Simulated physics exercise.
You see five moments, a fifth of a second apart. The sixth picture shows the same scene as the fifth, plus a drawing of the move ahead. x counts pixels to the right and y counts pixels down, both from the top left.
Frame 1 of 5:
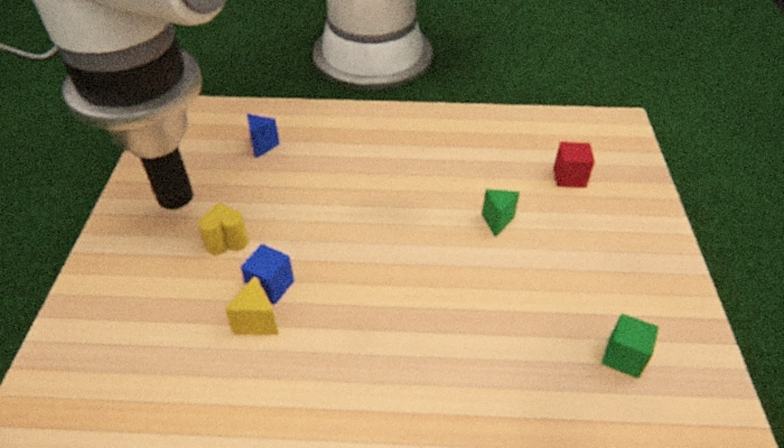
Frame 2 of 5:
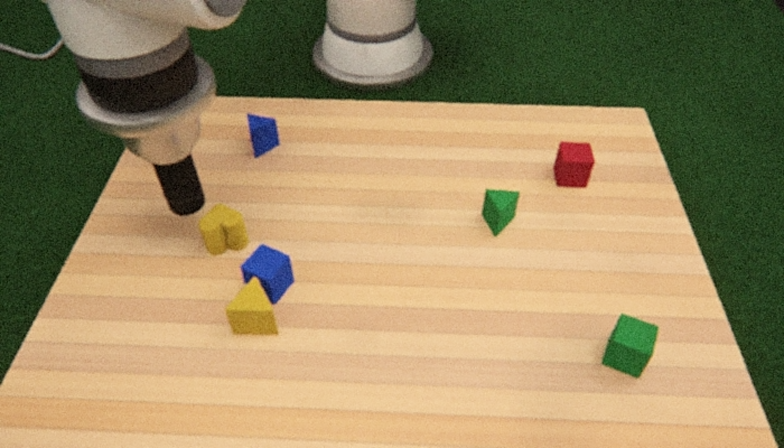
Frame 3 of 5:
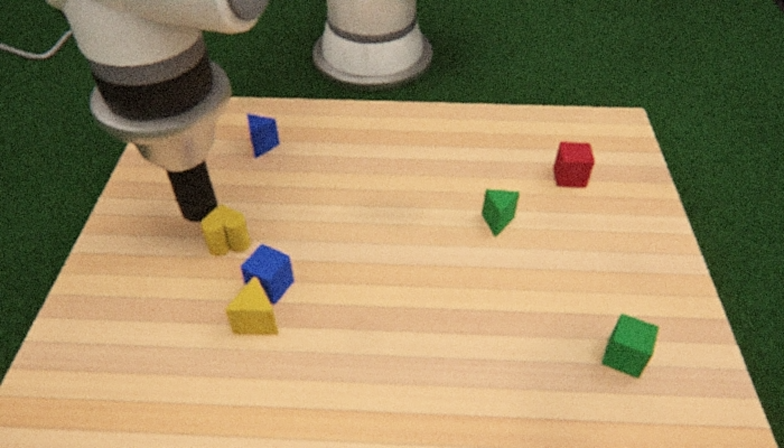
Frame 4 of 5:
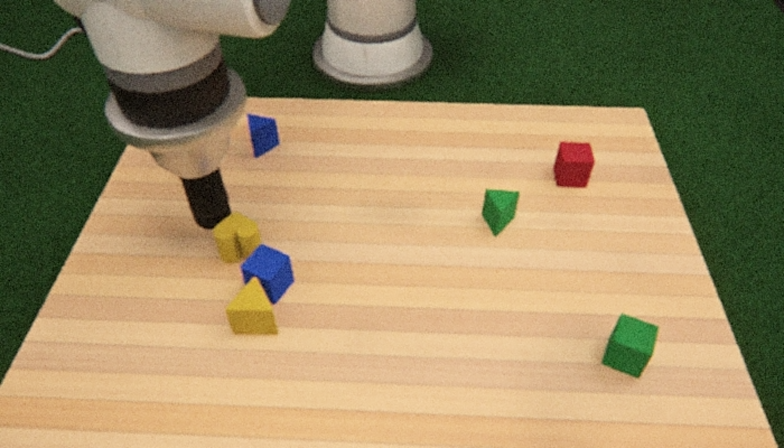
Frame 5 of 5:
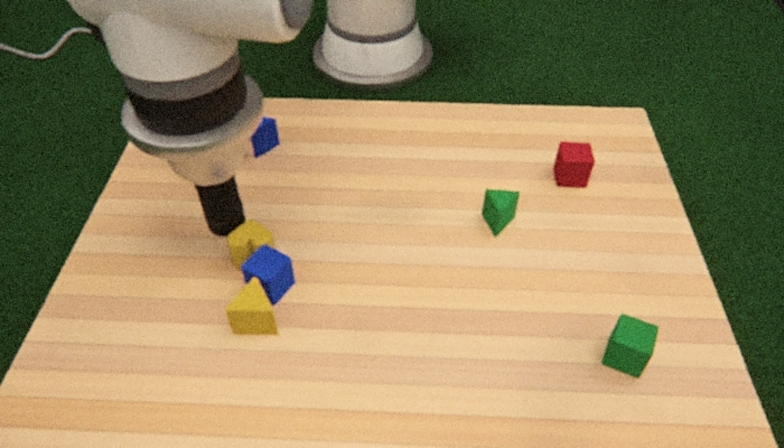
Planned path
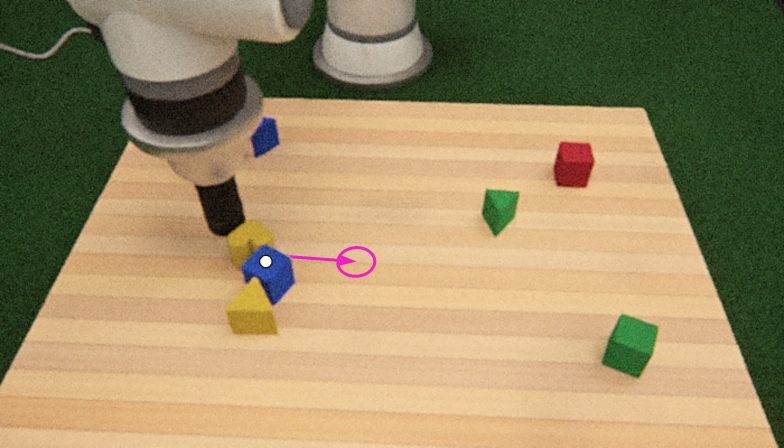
A robot arm with a black cylindrical tip reaches over the upper left of a striped pale wooden board on a green surface, seen from a fixed, raised view. A blue triangular piece, yellow heart, blue cube and yellow triangle sit at left, with a green triangular piece, red cube and green cube at right. The tip moves right and slightly downward, meets the heart and pushes it toward the blue cube.
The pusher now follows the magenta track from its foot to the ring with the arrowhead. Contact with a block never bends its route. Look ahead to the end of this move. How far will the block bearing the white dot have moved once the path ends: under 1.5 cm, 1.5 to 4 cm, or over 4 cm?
Ends 1.5 to 4 cm away.
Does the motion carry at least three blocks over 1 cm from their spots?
I expect not.
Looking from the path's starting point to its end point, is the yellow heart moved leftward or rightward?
Towards the right-hand side.
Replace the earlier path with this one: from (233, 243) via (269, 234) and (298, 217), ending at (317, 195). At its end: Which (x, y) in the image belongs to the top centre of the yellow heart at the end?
Most likely (275, 231).
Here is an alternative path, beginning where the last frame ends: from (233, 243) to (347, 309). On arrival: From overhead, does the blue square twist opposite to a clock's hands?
No - that is not the case.
Path on the board, from (233, 243) through (270, 255) and (313, 258) to (356, 262); the dot is on the blue square.
What follows on the original path. One third of the way, pusher at (267, 236); yellow heart at (289, 247); blue square at (283, 274), turned 55° clockwise.
Two thirds of the way, pusher at (310, 240); yellow heart at (324, 259), turned 45° clockwise; blue square at (286, 277), turned 70° clockwise.
At the end, pusher at (355, 243); yellow heart at (329, 262), turned 55° clockwise; yellow triangular piece in place; blue square at (286, 277), turned 70° clockwise.
